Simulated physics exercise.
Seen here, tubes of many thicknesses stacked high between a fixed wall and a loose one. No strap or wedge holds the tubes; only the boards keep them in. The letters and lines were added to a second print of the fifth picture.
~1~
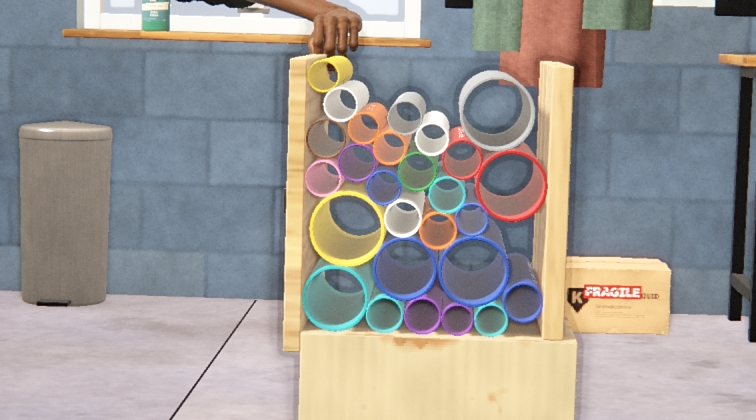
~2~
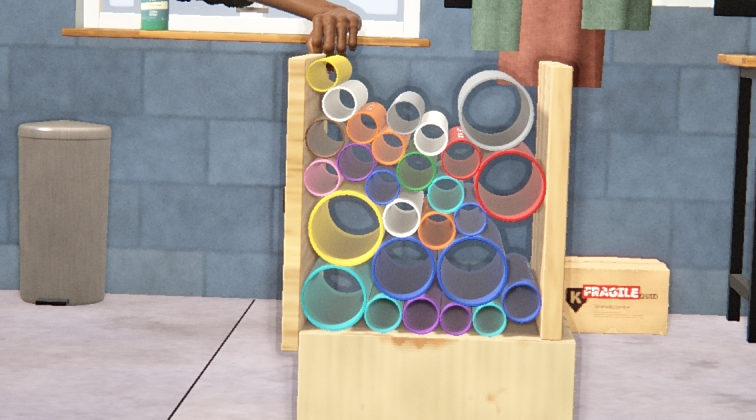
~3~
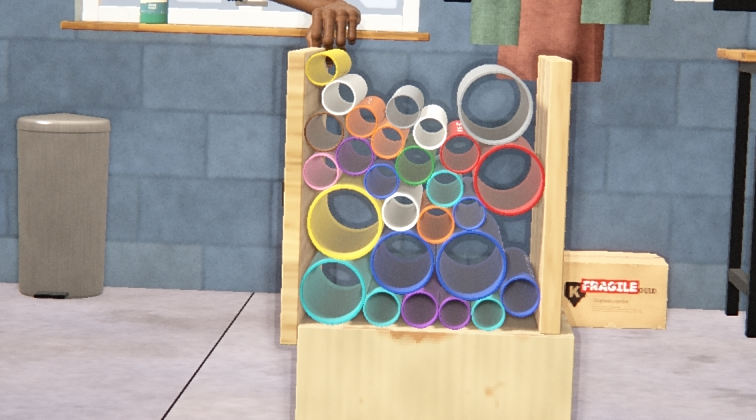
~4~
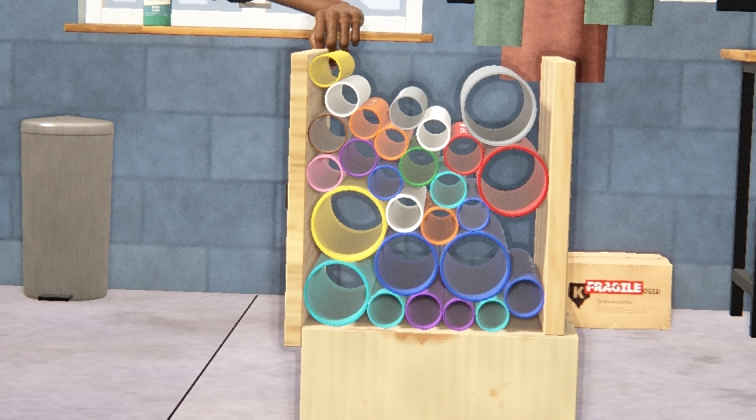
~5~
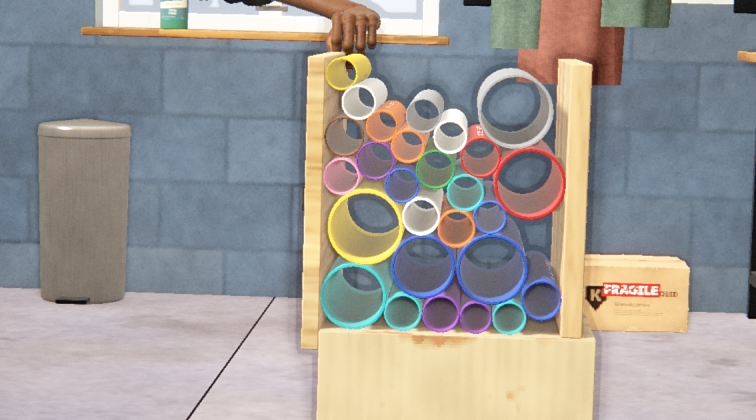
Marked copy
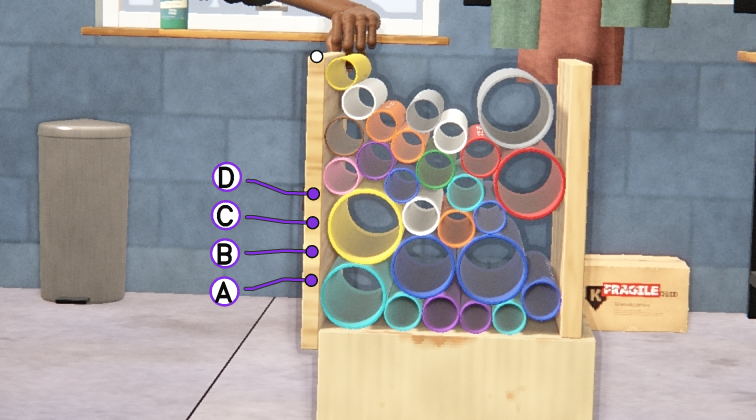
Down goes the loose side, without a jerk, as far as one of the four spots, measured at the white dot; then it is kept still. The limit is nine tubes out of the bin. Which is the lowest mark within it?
Stop at B.
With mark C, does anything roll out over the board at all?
Yes, at C.
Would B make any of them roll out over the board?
Yes.
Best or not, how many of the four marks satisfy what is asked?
Three of them.
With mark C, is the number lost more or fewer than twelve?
Fewer than twelve.
On the copy, A at (312, 281); B at (312, 252); C at (313, 223); D at (314, 194); the white dot at (317, 57).
On B. First, top of the board (324, 139).
Then, top of the board (322, 228).
Finally, top of the board (321, 251), eight out over the board.
By contrast, A more than nine out over the board; C eight out over the board; D three out over the board.
